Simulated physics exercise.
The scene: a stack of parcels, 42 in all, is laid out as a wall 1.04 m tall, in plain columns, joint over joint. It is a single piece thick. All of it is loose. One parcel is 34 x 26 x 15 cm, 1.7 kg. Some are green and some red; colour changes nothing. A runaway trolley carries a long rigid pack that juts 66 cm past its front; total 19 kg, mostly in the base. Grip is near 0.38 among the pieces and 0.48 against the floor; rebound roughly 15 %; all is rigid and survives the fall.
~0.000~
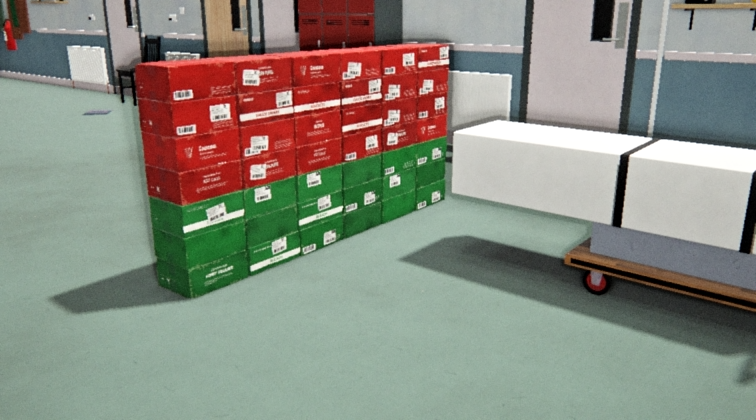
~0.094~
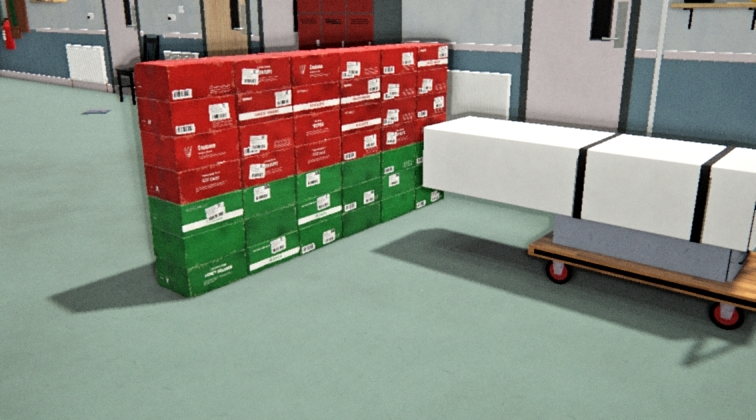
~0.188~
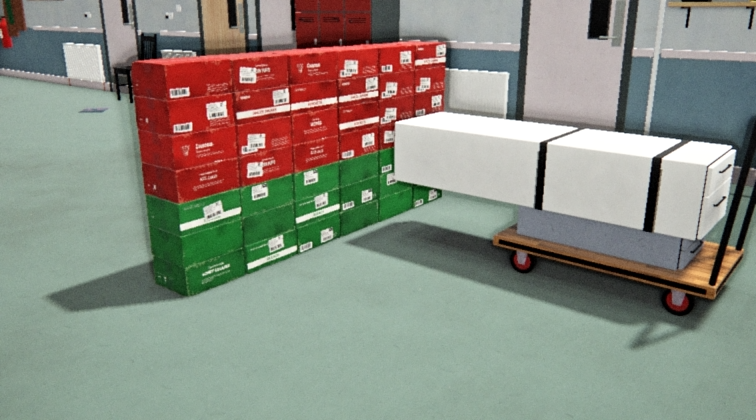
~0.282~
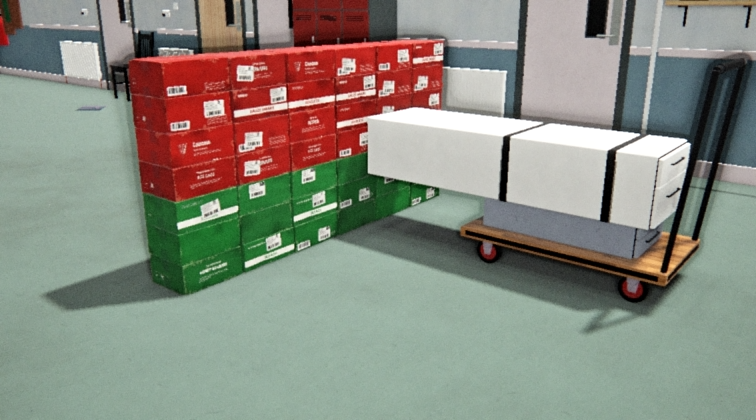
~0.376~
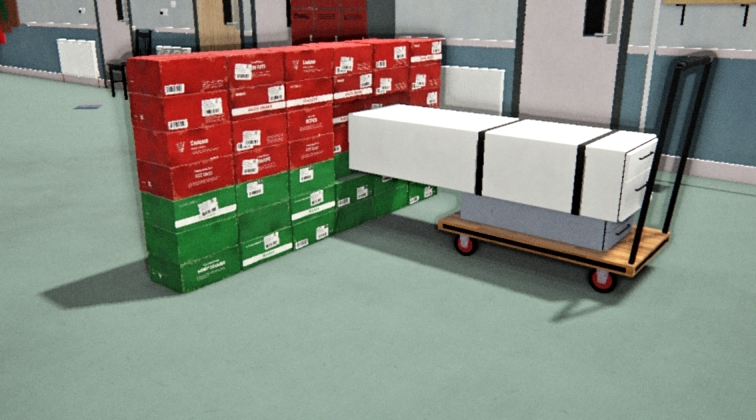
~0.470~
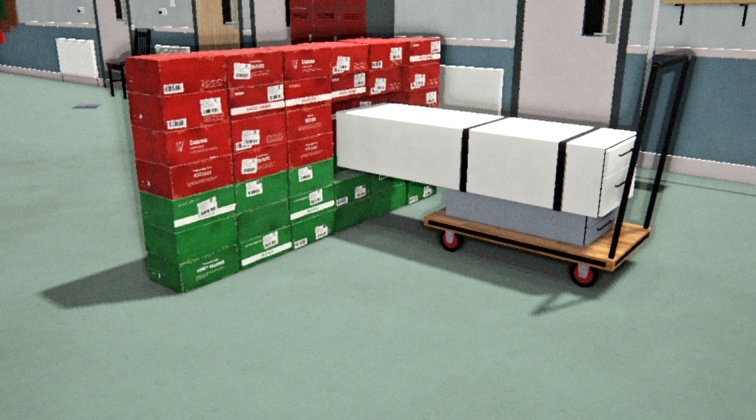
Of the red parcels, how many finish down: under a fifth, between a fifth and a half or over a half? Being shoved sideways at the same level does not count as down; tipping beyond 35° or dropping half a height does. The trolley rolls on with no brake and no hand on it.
The part is between a fifth and a half.
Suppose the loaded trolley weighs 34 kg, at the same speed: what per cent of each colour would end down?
Then green 10, red 30 per cent.
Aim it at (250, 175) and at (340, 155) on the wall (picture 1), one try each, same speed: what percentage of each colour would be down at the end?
Green 10 then 10, red 30 then 30 per cent.
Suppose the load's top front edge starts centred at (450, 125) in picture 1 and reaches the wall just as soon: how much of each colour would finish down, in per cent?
In that case green 10, red 30 per cent.
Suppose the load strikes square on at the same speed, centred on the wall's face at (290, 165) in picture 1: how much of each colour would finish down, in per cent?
Then green 10, red 30 per cent.
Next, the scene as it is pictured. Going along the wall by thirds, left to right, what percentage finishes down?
Left 0, middle 40, right 40 per cent.
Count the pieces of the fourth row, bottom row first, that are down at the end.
2 of them.
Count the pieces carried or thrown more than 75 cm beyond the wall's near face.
Roughly 6 of them.
By 0.74 s, load 27 cm past the wall's line, still rolling; 5 of the 24 red parcels down (5 of 42 in all colours); top red parcel tilted 43°, 11 cm lower; top green parcel tilted 31°.
By 1.16 s, load 35 cm past the wall's line, still rolling; 8 of the 24 red parcels down (10 of 42 in all colours); top red parcel on its side; top green parcel on its side.
When it is over (2.5 s), load 38 cm past the wall's line, stopped; 8 of the 24 red parcels down (10 of 42 in all colours); top red parcel on its side; top green parcel on its side. That is 33 per cent. In pixels of the last frame, middles, top red parcel near (323, 136), top green parcel near (330, 178).
